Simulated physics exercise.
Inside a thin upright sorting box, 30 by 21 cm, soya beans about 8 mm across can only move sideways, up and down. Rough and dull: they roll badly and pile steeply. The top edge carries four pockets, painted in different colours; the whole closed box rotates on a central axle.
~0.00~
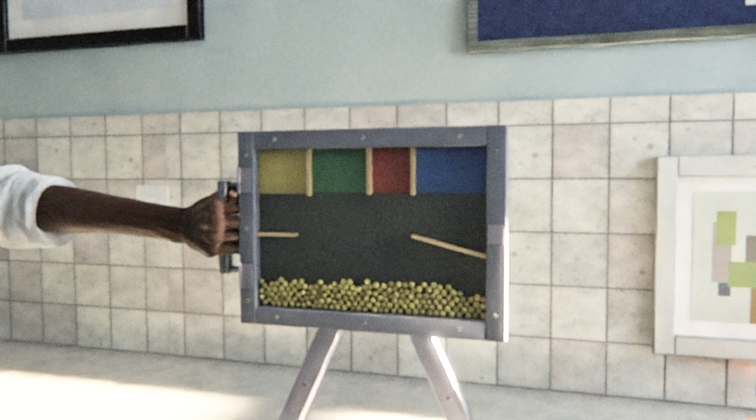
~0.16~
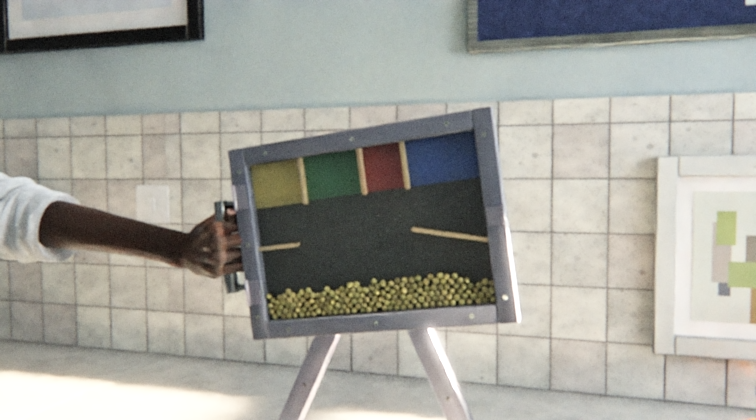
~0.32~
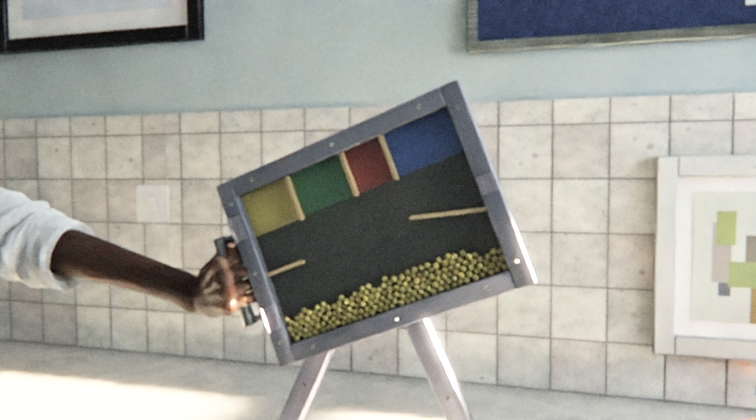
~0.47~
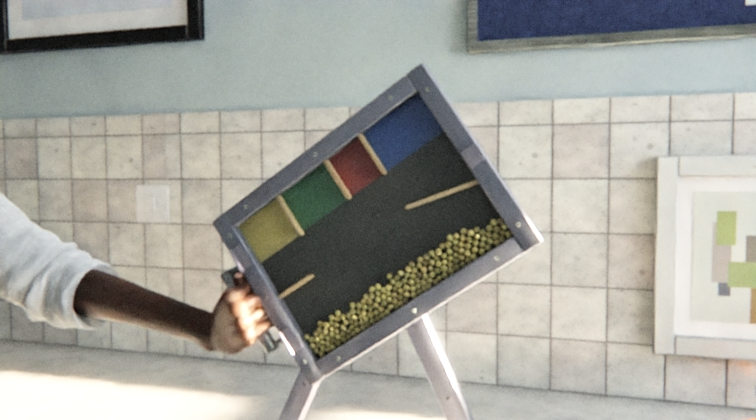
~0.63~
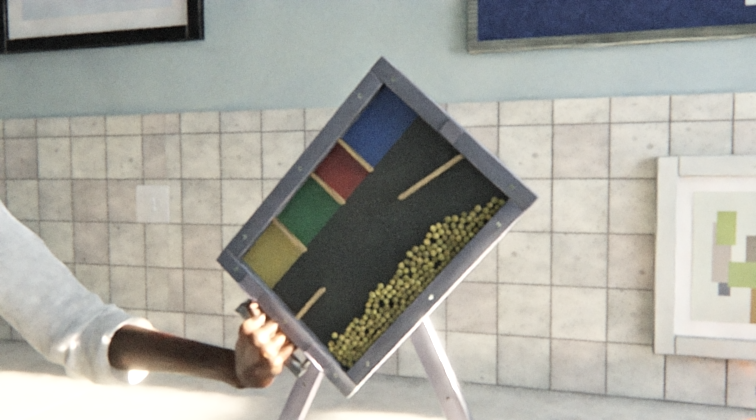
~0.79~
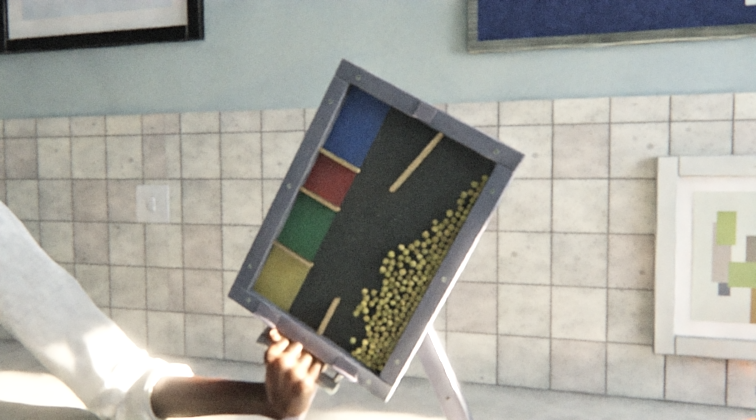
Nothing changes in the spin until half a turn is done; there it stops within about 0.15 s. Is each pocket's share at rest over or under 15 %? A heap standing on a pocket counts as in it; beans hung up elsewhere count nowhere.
Red pocket under, yellow pocket over, blue pocket under, green pocket over 15 %.
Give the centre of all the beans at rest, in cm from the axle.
About 8 cm right and 6 cm below.
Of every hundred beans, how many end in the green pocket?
Roughly 45 per cent.
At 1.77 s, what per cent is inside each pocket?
Red pocket: 0; yellow pocket: 30; blue pocket: 0; green pocket: 5.
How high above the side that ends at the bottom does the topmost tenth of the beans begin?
Roughly 13 cm.
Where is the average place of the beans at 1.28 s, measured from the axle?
Some 8 cm right and 7 cm below.
After 1.28 s it has turned 103°, the beans' middle is 8 cm right of and 7 cm below the axle; inside pockets, yellow 5 %.
After 2.26 s it has turned 180°, the beans' middle is 10 cm right of and 4 cm below the axle; inside pockets, yellow 35 %, green 25 %.
At rest by 3.1 s, red 0 %, yellow 40 %, blue 0 %, green 45 %, caught on other walls 15 %.
